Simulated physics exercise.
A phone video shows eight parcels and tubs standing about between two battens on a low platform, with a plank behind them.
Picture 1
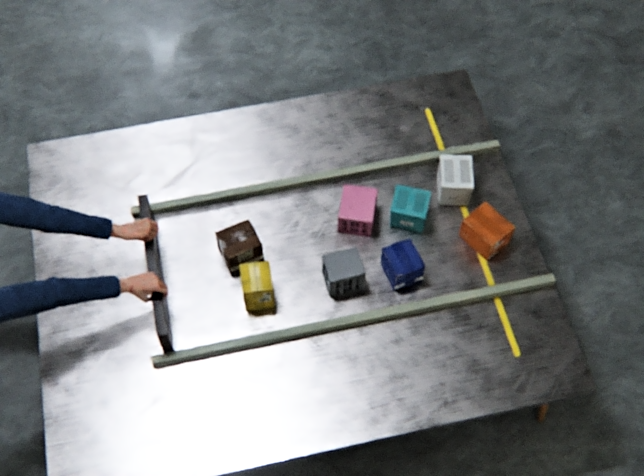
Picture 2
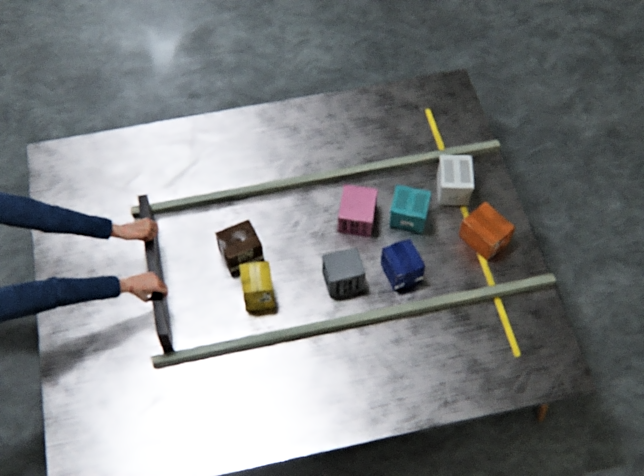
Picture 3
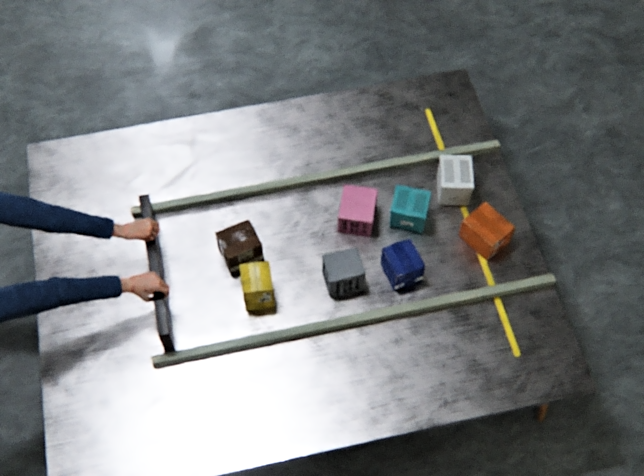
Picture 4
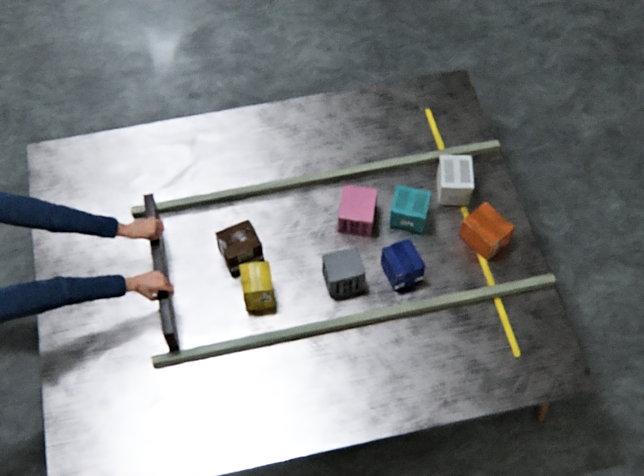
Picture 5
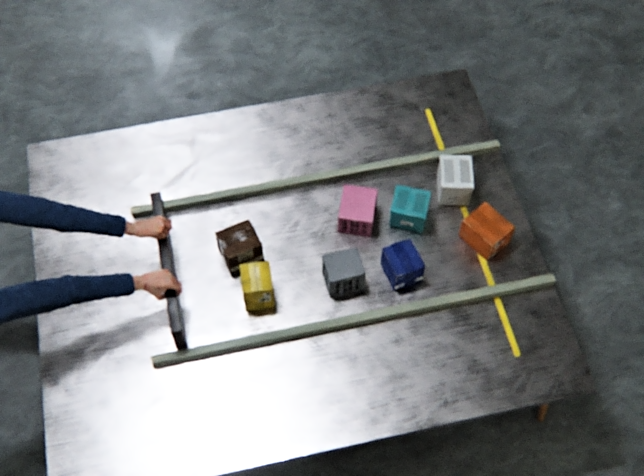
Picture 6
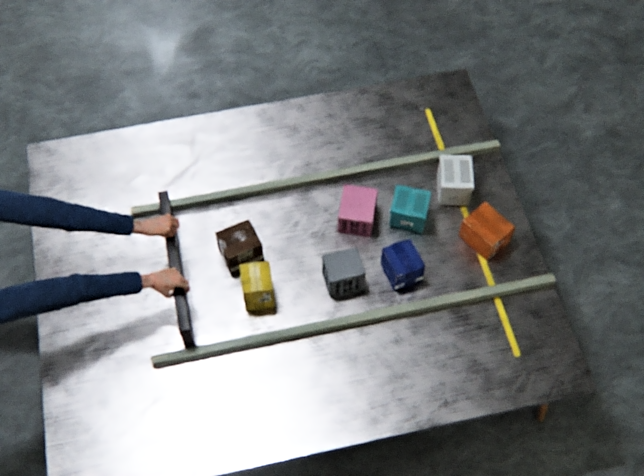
On a low platform, eight coloured boxes stood still between two long strips of wood while a pair of hands held a dark plank at the left and slid it slightly right, not touching any.
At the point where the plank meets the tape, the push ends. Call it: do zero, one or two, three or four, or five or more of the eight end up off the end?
Three or four end up off it.
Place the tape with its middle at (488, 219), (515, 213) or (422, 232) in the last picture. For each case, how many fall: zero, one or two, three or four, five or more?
One after the other, the answers are at least five; five or more; one to two.
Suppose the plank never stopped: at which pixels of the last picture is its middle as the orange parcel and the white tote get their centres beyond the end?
The middle would be close to (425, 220) and then close to (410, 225).
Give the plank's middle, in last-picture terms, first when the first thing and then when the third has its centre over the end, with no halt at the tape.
(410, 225), then (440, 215).
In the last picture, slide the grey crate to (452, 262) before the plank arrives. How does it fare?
Put there, it simply leaves the top.
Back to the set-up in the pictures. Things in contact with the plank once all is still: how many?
It is in contact with 2.
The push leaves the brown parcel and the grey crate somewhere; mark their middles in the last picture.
Brown parcel at about (485, 203), grey crate at about (527, 236).
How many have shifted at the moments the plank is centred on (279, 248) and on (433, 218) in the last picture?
Counting first: 2, next 8.
A little later, none off yet; orange parcel at rest near (486, 231); white tote at rest near (455, 181); turquoise tote at rest near (410, 210).
When it is over, the number that fall off is three or four; down, blue box, turquoise tote, white tote and orange parcel.
